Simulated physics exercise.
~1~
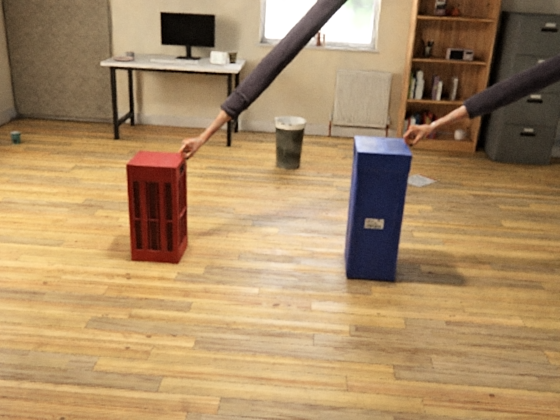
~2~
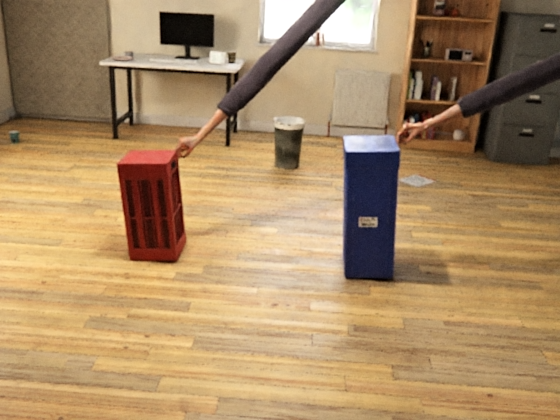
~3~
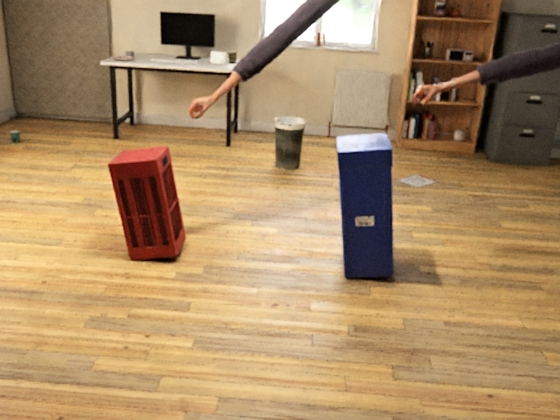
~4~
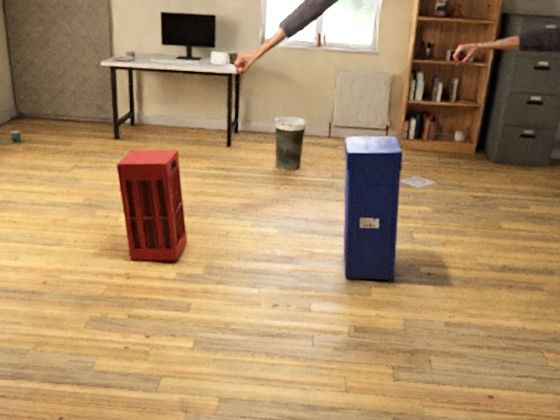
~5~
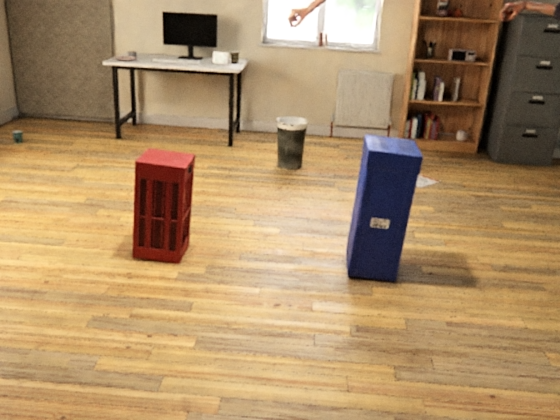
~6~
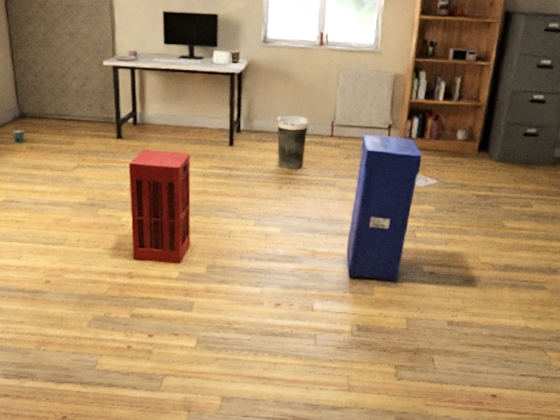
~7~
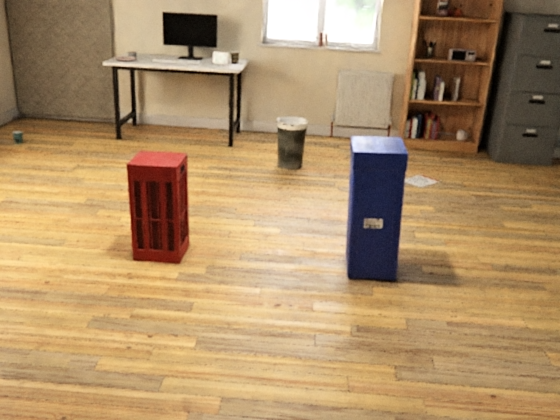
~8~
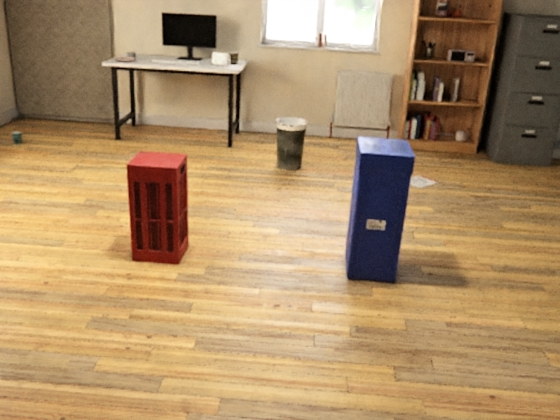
Two hands tip a red crate and a blue tote, which rock and settle upright.
